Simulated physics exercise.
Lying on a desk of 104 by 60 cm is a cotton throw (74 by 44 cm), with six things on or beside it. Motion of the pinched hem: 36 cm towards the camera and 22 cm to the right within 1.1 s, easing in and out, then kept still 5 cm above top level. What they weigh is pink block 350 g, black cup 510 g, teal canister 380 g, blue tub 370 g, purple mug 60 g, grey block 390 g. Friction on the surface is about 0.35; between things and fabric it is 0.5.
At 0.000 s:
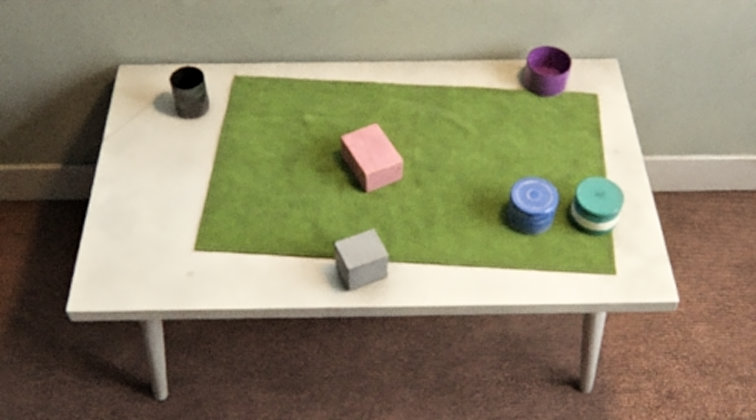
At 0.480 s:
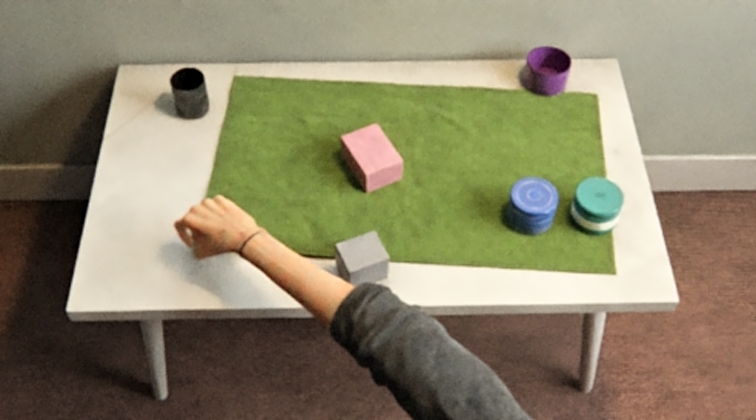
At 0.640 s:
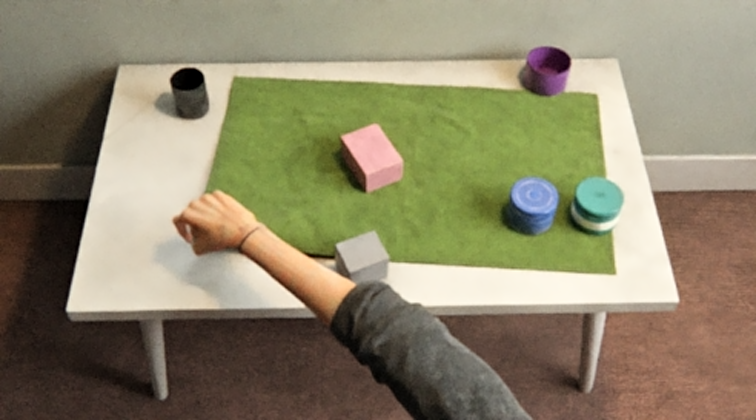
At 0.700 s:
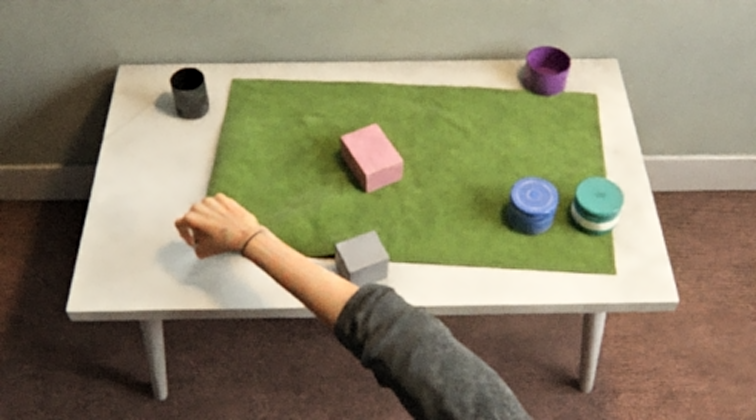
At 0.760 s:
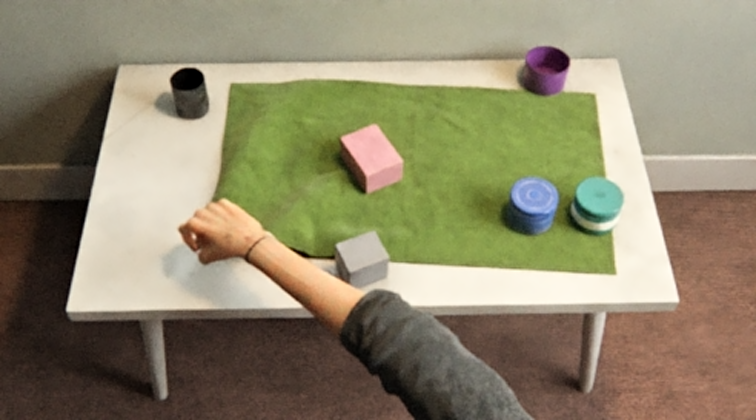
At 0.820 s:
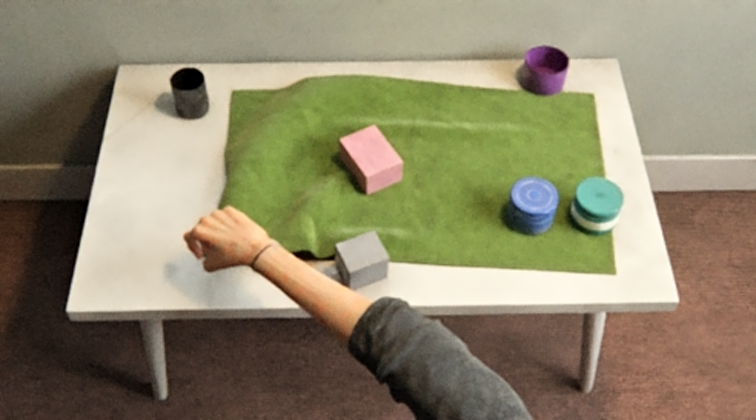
A hand reached over the left front of a white table and slowly pushed the green cloth's near left edge a little to the right, wrinkling it while the objects stayed almost still.
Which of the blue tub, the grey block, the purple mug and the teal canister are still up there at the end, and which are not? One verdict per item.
Blue tub: Still there; grey block: Gone; purple mug: Still there; teal canister: Still there.
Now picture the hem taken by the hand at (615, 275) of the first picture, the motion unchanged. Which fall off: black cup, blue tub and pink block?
Result: Black cup keeps its place; blue tub leaves the top; pink block leaves the top.
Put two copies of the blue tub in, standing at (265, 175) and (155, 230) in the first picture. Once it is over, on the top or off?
So the first copy ends up below, while the second copy ends up on top.
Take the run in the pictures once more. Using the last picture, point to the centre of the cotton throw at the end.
The middle ends up near pixel (405, 233).
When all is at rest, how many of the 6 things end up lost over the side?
1.
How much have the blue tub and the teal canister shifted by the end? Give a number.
Blue tub 4 cm, teal canister 2 cm.
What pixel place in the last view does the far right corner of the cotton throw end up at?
It settles at roughly (510, 96).
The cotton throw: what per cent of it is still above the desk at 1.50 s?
Roughly 80% of it.
At 1.0 s, 100 % of the cotton throw is still over the top; purple mug 2 cm off its start, grey block 1 cm off its start, pink block 5 cm off its start.
At 1.3 s, 95 % of the cotton throw is still over the top; grey block 8 cm off its start, purple mug 6 cm off its start, teal canister 2 cm off its start.
At 1.5 s, 80 % of the cotton throw is still over the top; grey block over the edge, purple mug 8 cm off its start at (508, 64), blue tub 3 cm off its start at (530, 206).
At 1.7 s, 75 % of the cotton throw is still over the top; grey block over the edge, purple mug 9 cm off its start, blue tub 3 cm off its start.
At 3.3 s, 75 % of the cotton throw is still over the top; grey block over the edge, purple mug 9 cm off its start at (503, 66), blue tub 3 cm off its start at (532, 210), teal canister 3 cm off its start at (590, 186).
